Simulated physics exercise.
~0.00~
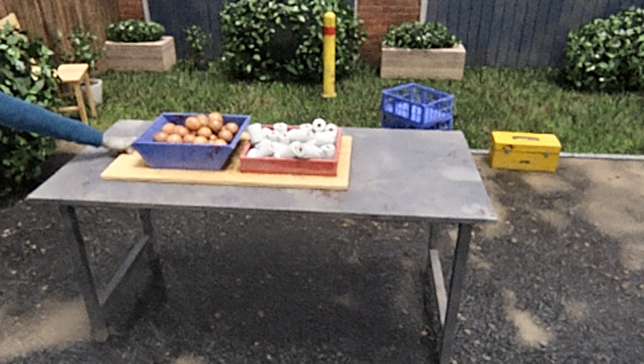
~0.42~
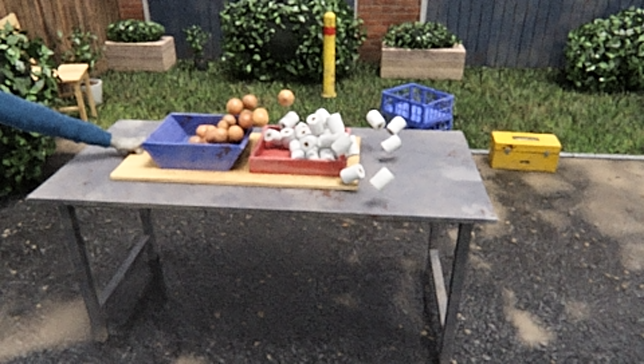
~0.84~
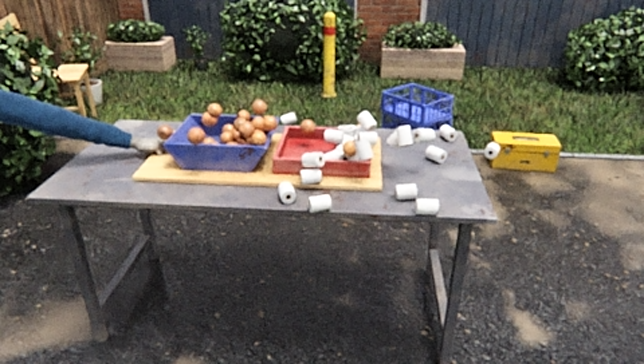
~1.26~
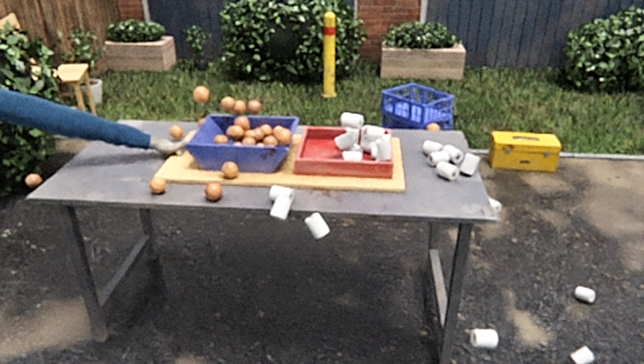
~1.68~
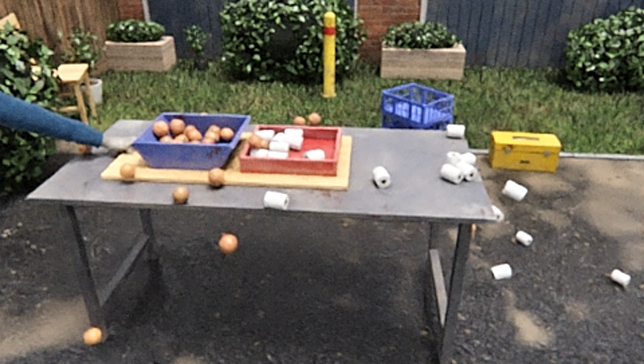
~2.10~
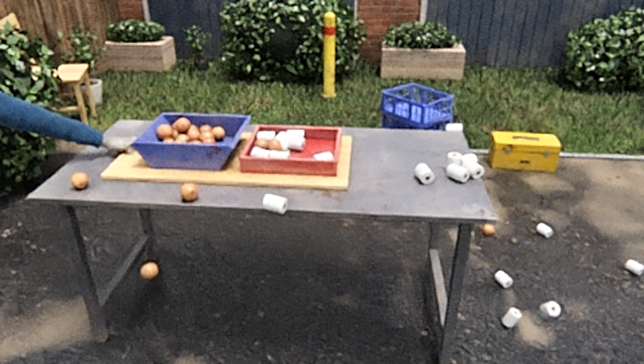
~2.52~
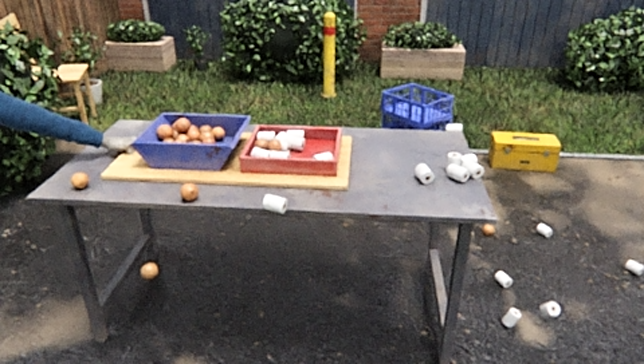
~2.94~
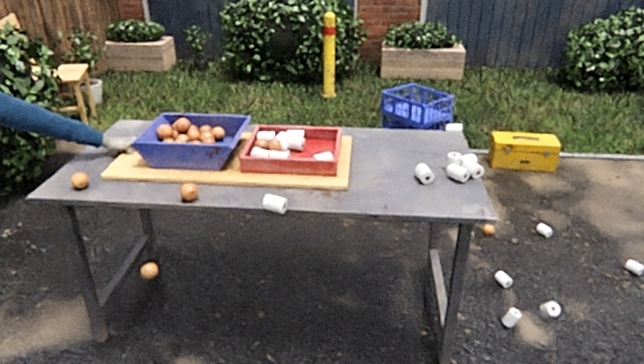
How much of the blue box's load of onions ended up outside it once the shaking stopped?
More than a sixth of the onions left the blue box, with some ending up on the table and others on the ground.
